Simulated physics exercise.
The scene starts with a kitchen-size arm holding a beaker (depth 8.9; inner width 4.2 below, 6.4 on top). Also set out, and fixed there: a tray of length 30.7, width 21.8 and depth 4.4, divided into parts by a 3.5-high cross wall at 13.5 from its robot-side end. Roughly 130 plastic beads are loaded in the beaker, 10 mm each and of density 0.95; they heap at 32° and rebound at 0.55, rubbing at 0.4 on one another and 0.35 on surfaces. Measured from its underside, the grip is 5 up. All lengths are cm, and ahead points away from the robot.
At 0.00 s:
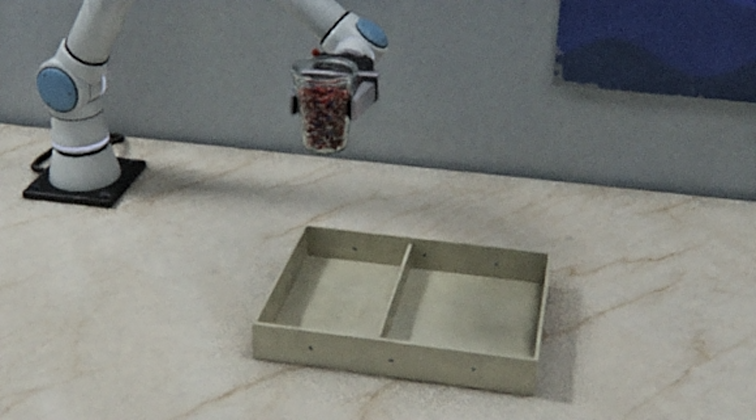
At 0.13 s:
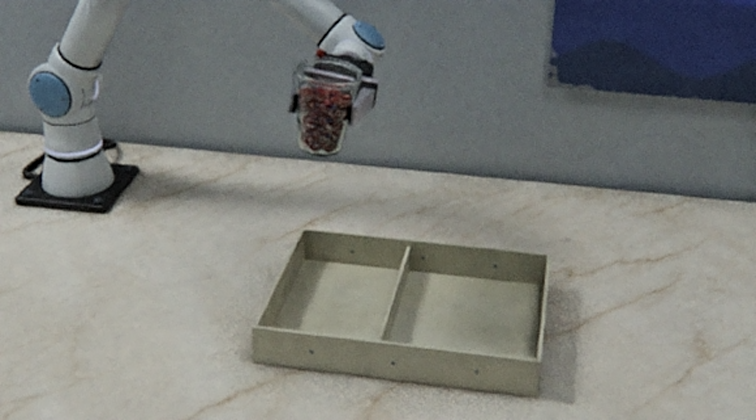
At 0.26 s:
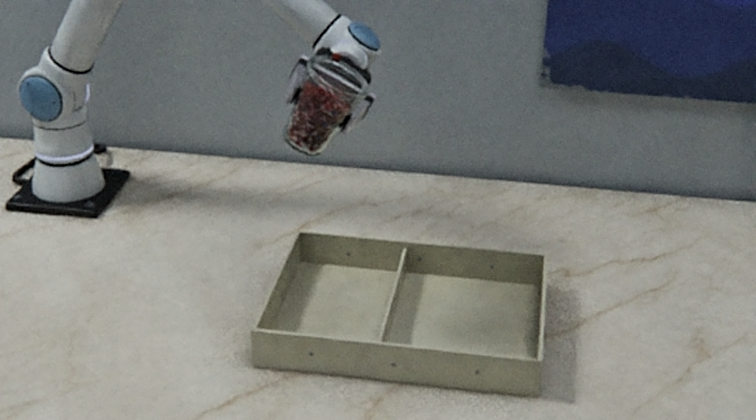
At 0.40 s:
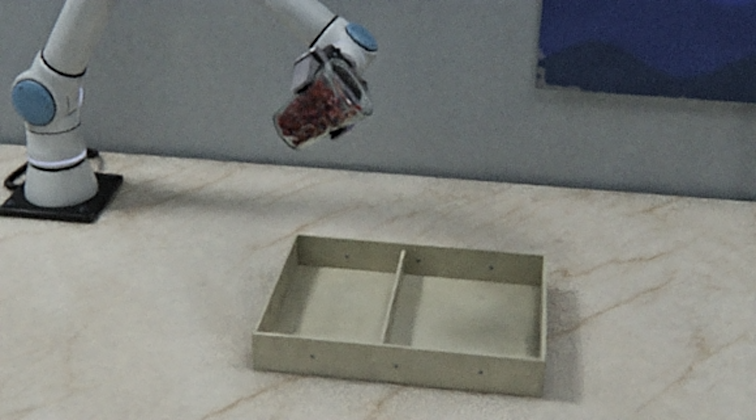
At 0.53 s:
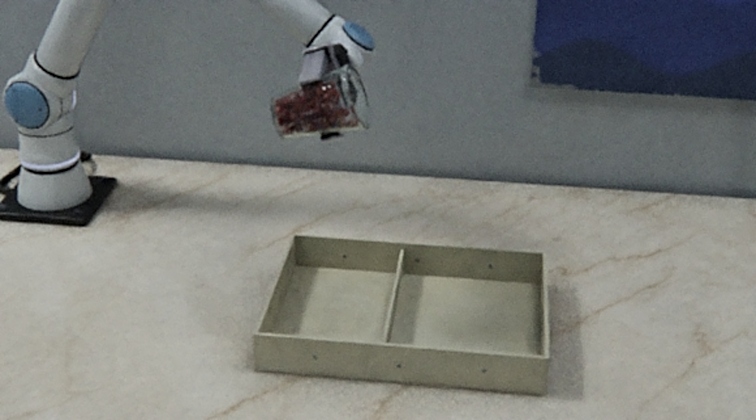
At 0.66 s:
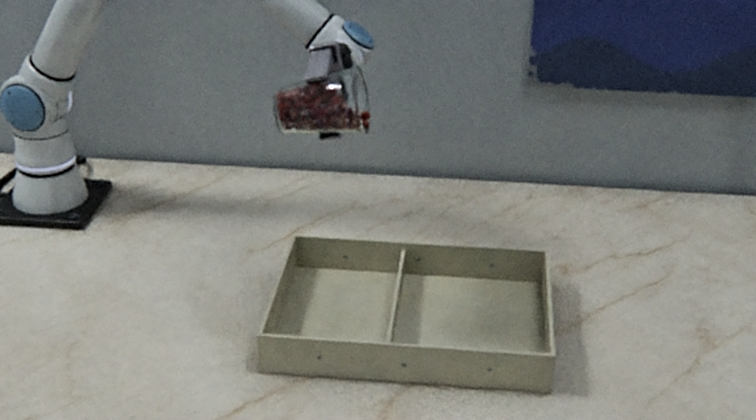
On a pale, brown-veined marble-like surface before a grey wall, seen from slightly above, the camera shifts slightly as the clip runs. A white robot arm with blue joint caps, its black base at left, holds a clear beaker of dark red beads above and behind a beige tray with two compartments, a blue panel upper right. The gripper steadily tilts the beaker from upright to nearly sideways, its beads shifting inside, while the tray stays empty.
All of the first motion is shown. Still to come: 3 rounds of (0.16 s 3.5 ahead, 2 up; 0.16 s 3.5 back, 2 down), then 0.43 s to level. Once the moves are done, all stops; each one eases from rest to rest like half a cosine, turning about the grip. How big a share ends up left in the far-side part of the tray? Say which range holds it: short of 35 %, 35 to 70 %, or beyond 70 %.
The range 35 to 70 % holds it.
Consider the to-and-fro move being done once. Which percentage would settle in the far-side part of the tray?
30 %.
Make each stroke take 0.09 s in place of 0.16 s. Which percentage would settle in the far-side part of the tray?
Then roughly 95 percent.
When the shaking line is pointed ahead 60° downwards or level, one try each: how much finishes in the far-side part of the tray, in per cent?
First try about 10 %, second try about 50 %.
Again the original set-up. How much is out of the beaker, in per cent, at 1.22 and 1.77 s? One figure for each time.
The share out is 45 per cent at the earlier time and 75 per cent at the later one.
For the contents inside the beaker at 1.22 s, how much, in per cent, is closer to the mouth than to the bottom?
Near 70 in a hundred.
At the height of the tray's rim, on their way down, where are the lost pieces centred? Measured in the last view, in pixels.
Look at roughly (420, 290) in the last picture.
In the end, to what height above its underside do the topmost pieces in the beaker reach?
The top sits some 4.0 cm up.
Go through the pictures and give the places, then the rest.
In the first frame, the beaker middle at (325, 109), level; upper third of the load around (324, 96), from x 305 to 345, top at y 55; 133 in the beaker.
In the second frame, the beaker middle at (324, 111), tilted 7° forward; upper third of the load around (323, 97), from x 305 to 345, top at y 55.
In the third frame, the beaker middle at (320, 111), tilted 27° forward; upper third of the load around (322, 98), from x 290 to 345, top at y 60.
In the fourth frame, the beaker middle at (318, 110), tilted 51° forward; upper third of the load around (321, 99), from x 280 to 355, top at y 80.
In the fifth frame, the beaker middle at (317, 108), tilted 71° forward; upper third of the load around (319, 97), from x 280 to 355, top at y 85.
In the sixth frame, the beaker middle at (319, 106), tilted 78° forward; upper third of the load around (317, 98), from x 280 to 365, top at y 85; 133 in the beaker.
After 1.22 s, tilted 78° forward, highest piece 28 above the table; 72 in the beaker, 36 in the far-side part, 9 in the robot-side part, 16 in flight or on a rim.
After 1.77 s, tilted 56° forward, highest piece 27 above the table; 74 in the far-side part, 33 in the beaker, 24 in the robot-side part, 1 on the table or floor, 1 in flight or on a rim.
After 2.25 s, level, highest piece 26 above the table; 75 in the far-side part, 33 in the beaker, 24 in the robot-side part, 1 on the table or floor.
After 3.30 s, level, highest piece 26 above the table; 75 in the far-side part, 33 in the beaker, 24 in the robot-side part, 1 on the table or floor.
In the end, 75 in the far-side part, 33 in the beaker, 24 in the robot-side part, 1 on the table or floor. That is 56 % in the far-side part of the tray.
